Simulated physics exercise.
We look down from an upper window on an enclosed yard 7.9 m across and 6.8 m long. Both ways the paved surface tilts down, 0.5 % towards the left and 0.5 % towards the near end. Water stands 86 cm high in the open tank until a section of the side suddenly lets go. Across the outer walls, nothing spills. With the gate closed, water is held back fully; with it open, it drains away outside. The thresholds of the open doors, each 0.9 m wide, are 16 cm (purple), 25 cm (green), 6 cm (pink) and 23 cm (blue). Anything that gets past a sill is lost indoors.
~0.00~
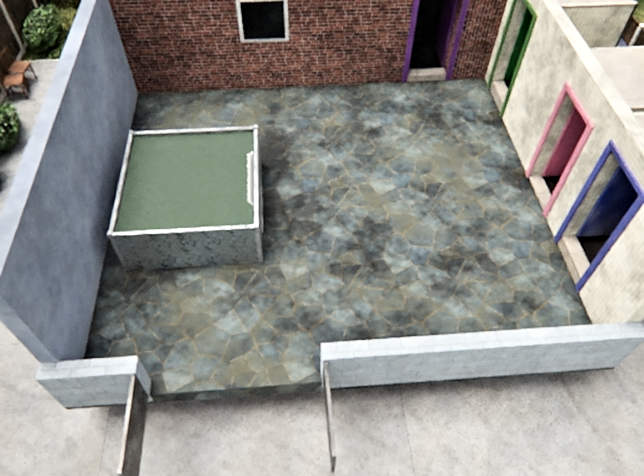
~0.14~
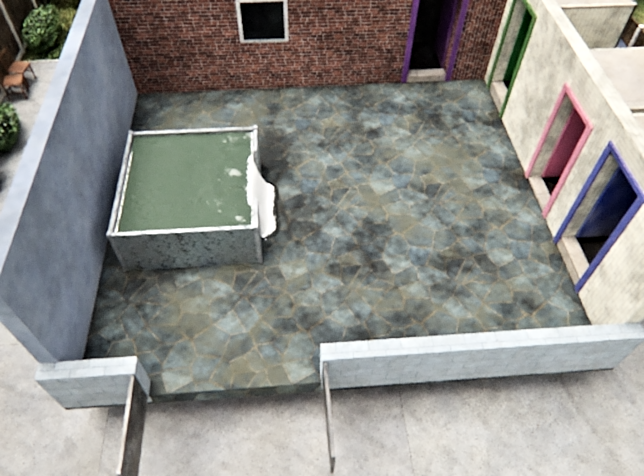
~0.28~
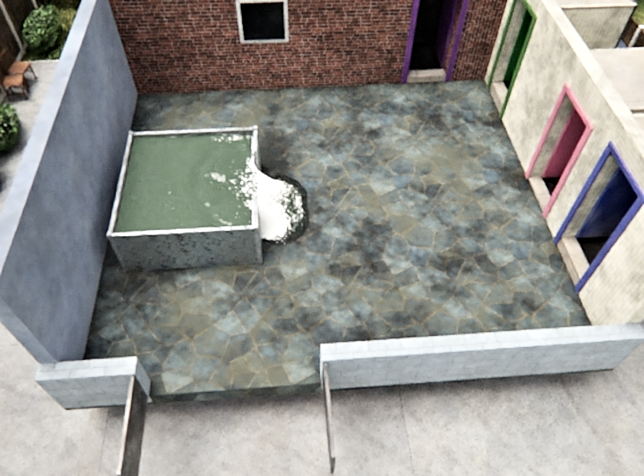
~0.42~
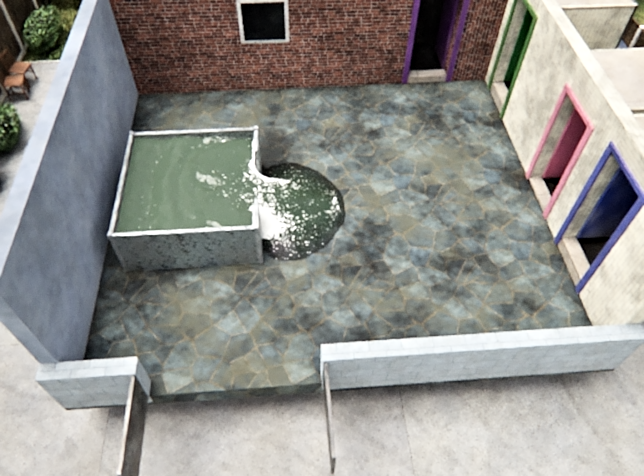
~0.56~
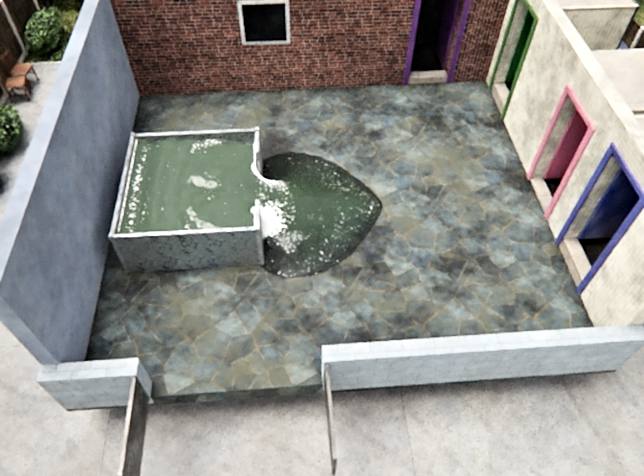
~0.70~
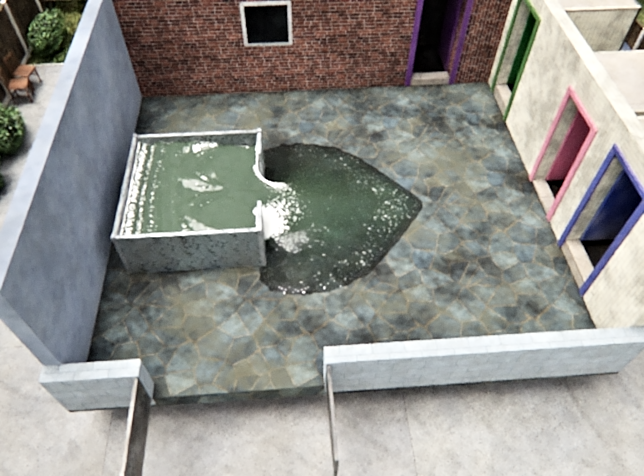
In a walled yard with mottled stone paving, a raised tank of still green water stands near the left wall. Water pours through a gap in its right side, foaming white onto the paving, then spreads rightward as a widening dark green pool with a pointed front, while ripples whiten the tank's surface.
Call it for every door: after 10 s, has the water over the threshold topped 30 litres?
Purple door not topped, green door not topped, pink door topped, blue door not topped.
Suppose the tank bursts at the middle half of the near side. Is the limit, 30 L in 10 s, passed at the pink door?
Against that limit: Pink not over.
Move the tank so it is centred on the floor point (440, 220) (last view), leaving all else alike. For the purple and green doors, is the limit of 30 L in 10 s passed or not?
Lab note: Purple door limit not exceeded; green door limit not exceeded.
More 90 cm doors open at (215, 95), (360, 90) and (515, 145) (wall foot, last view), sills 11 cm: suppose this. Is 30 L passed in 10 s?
The first one doesn't reach it, the second one doesn't reach it, and the third one exceeds it.
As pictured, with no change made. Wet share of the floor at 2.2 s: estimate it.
Roughly 60 % of the floor.
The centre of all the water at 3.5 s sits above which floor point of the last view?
About (335, 209).
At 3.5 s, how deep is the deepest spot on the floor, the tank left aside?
Max depth: About 28 centimetres.
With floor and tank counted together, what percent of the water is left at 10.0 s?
Near 90 in a hundred is still there.
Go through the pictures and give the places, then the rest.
The first frame shows still water, 86 cm deep, in the open tank at (190, 179).
In the second frame, the front is at (269, 234), 0.6 m from the gap at (257, 199); 0.3 m2 of floor is under water; 86 cm left at the back of the open tank.
In the third frame, the front is at (302, 227), 0.9 m from the gap at (257, 200); 1.0 m2 of floor is under water; 86 cm left at the back of the open tank.
In the fourth frame, the front is at (341, 215), 1.5 m from the gap at (258, 201); 2.5 m2 of floor is under water; 86 cm left at the back of the open tank.
In the fifth frame, water pours out at (259, 202) and has run 2.2 m, to (377, 209); typically 6 cm deep outside, 79 cm at the open tank's back.
In the sixth frame, water pours out at (261, 202) and has run 2.9 m, to (417, 206); typically 6 cm deep outside, 72 cm at the open tank's back.
After 1.4 s water covers 40 % of the floor and is deepest (44 cm) near (275, 209); purple door not reached, green door not reached, pink door 9 cm at the sill, 0 L in, blue door not reached.
After 2.2 s water covers 60 % of the floor and is deepest (32 cm) near (275, 209); purple door not reached, green door 11 cm at the sill, 0 L in, pink door 17 cm at the sill, 65 L in, blue door 23 cm at the sill, 0 L in.
After 3.5 s water covers 60 % of the floor and is deepest (28 cm) near (597, 350); purple door 14 cm at the sill, 0 L in, green door 23 cm at the sill, 1 L in, pink door 20 cm at the sill, 199 L in, blue door 21 cm at the sill, 1 L in.
After 6.0 s water covers 65 % of the floor and is deepest (20 cm) near (493, 197); purple door 10 cm at the sill, 4 L in, green door 11 cm at the sill, 2 L in, pink door 17 cm at the sill, 322 L in, blue door 11 cm at the sill, 1 L in.
After 10.0 s water covers 100 % of the floor and is deepest (12 cm) near (551, 354); purple door 9 cm at the sill, 4 L in, green door 10 cm at the sill, 2 L in, pink door 9 cm at the sill, 399 L in, blue door 8 cm at the sill, 1 L in.
